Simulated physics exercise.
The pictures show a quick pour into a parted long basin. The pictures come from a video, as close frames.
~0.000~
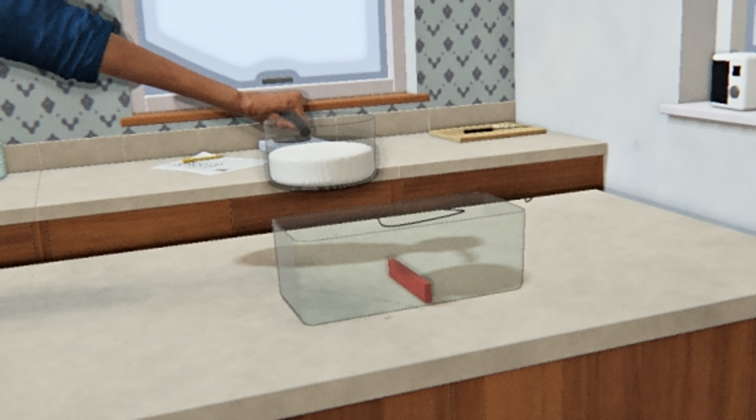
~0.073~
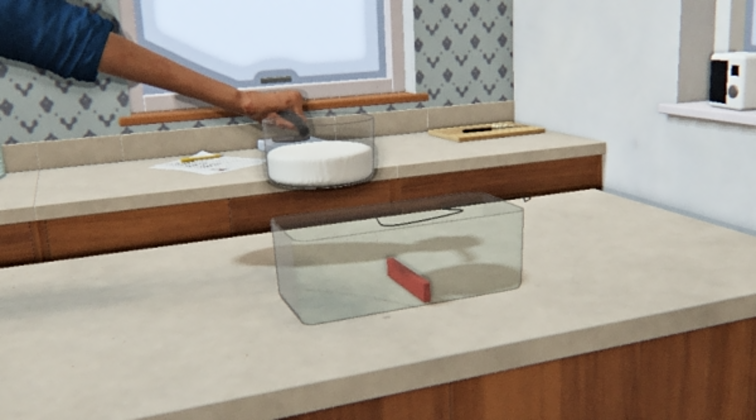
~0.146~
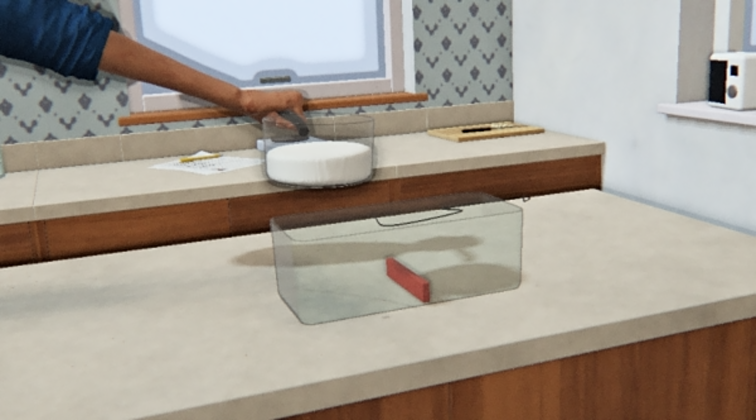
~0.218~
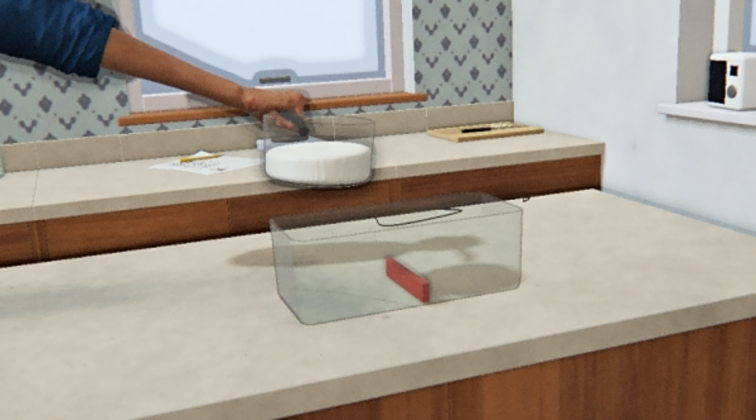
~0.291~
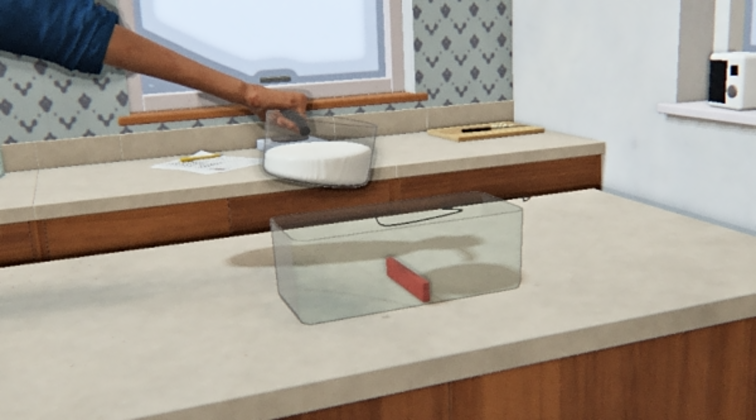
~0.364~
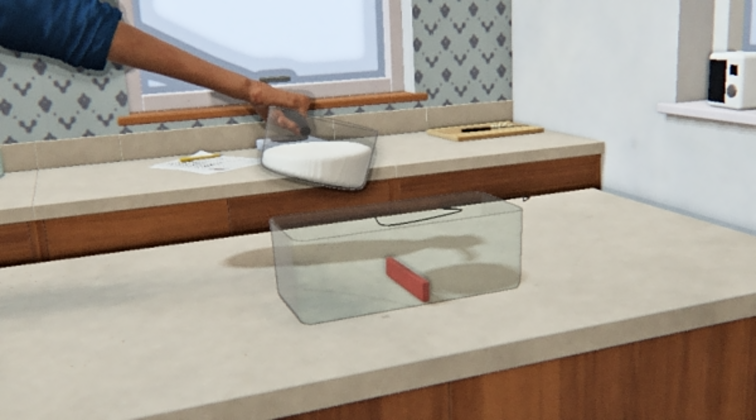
At first, a hand at the left holds a clear container of white milk nearly level above a kitchen counter, behind a long clear basin with a low red divider. The hand then tilts the container gradually to the right, its right rim dipping, while the basin stays still and empty.
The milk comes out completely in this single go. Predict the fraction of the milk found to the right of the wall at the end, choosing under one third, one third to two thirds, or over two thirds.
Prediction: One third to two thirds.
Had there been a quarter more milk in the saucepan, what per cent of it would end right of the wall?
My estimate is about 55 percent.
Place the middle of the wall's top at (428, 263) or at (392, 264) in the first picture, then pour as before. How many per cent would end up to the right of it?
5 % and 70 %, roughly.
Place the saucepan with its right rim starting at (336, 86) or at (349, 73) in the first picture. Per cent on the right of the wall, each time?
It would come to near 10 per cent, and then near 30 per cent.
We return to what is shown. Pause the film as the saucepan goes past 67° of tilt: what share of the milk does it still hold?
I'd put it near 70 %.
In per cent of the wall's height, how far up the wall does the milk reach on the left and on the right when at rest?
On the left roughly 50, on the right roughly 40.
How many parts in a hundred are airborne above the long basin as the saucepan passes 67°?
Close to 20 per cent.
A moment on, the saucepan is tipped part way and 72 per cent is still to pour, 3 is left of the wall and 3 right of it.
Next, the saucepan is tipped on its side and 19 per cent is still to pour, 29 is left of the wall and 43 right of it.
Then the saucepan is tipped right over and 1 per cent is still to pour, 52 is left of the wall and 45 right of it.
Later the saucepan is tipped right over and 0 per cent is still to pour, 54 is left of the wall and 46 right of it.
In the end 54 per cent lies left of the wall, 46 right of it and 0 outside.
